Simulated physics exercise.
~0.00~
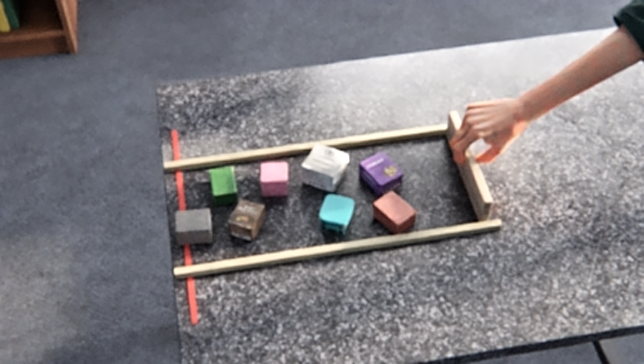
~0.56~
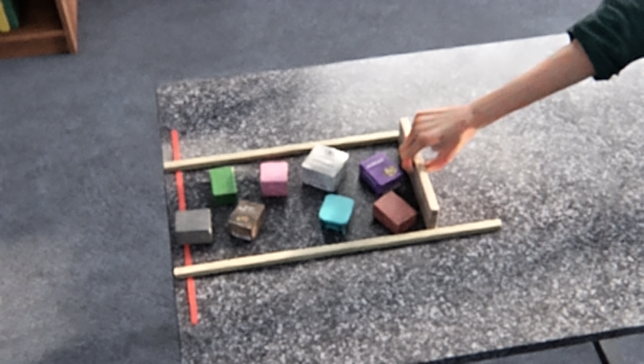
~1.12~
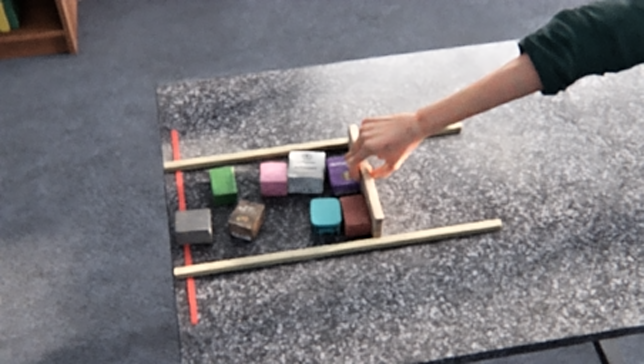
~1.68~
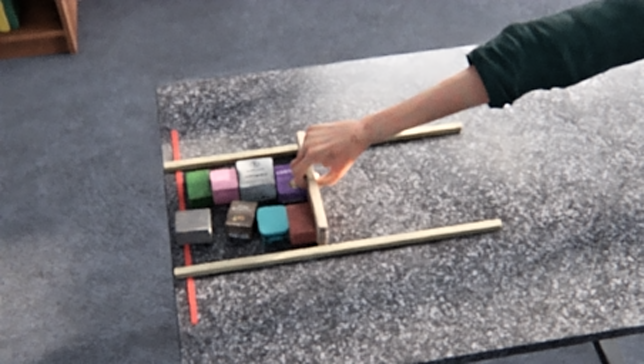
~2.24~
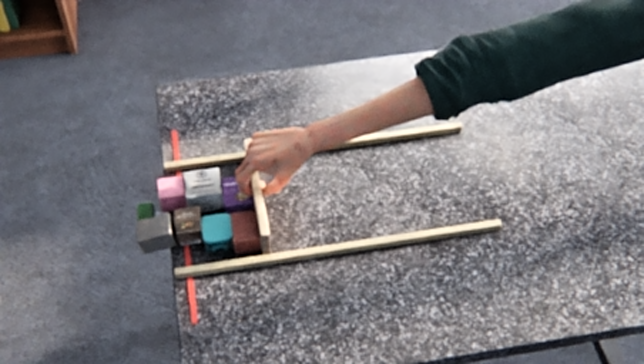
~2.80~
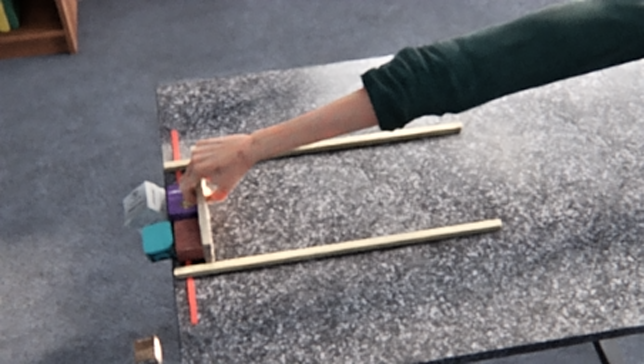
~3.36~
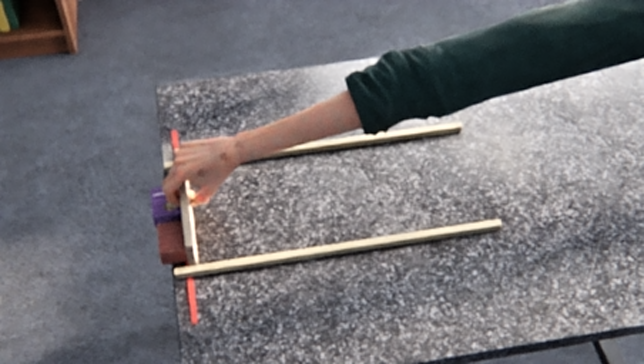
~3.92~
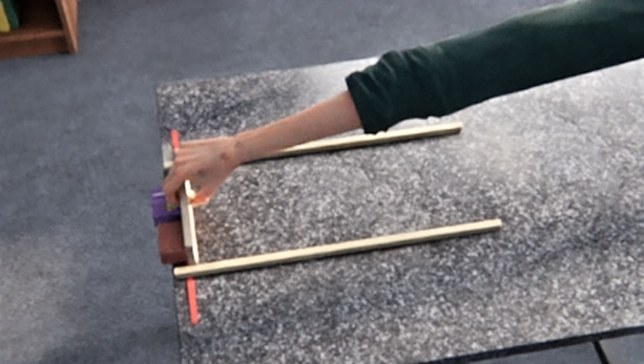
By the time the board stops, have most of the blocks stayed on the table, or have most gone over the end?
Most have gone over the end, with more than five falling off. Only the purple block and the reddish-brown one are still at the edge, against the board.
On a speckled tabletop, a hand slides a board left between wooden strips, pushing blocks off the end until two remain at the edge.
